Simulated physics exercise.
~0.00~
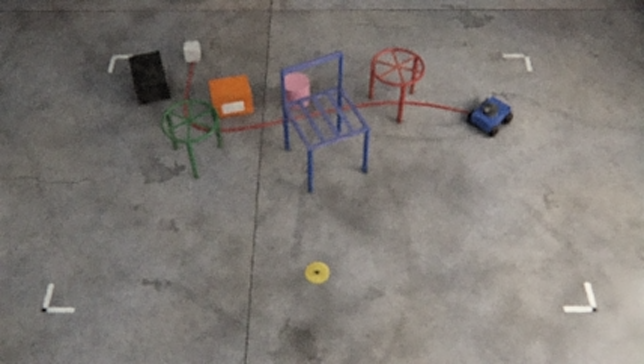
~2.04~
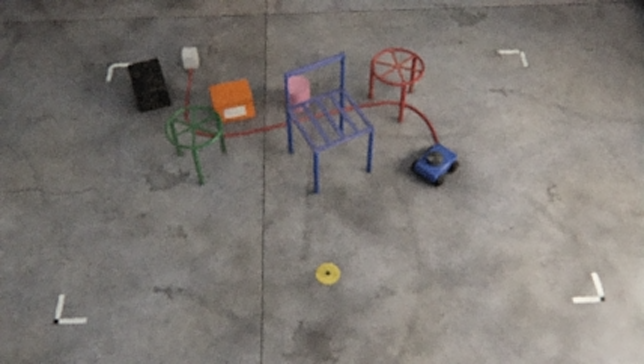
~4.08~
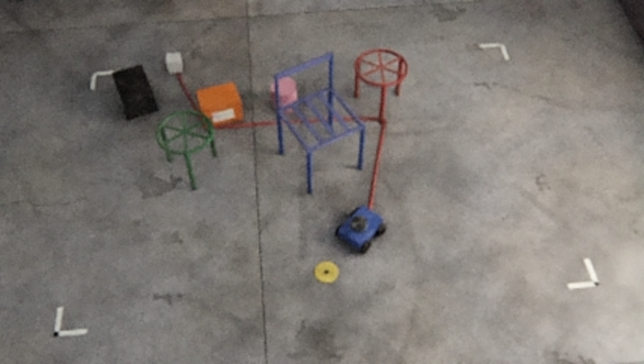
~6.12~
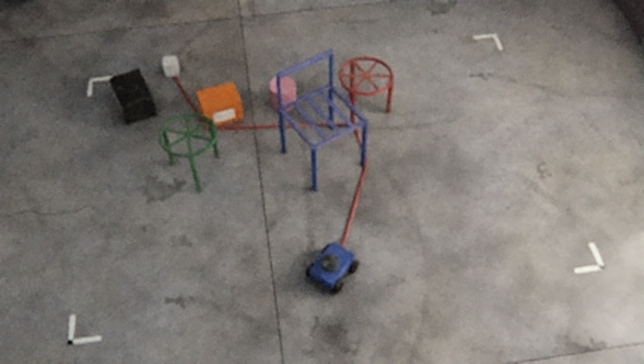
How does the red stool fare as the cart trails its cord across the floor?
It does not keep its place. The red stool is shifted a little to the left, toward the blue chair, and is still upright at the end.
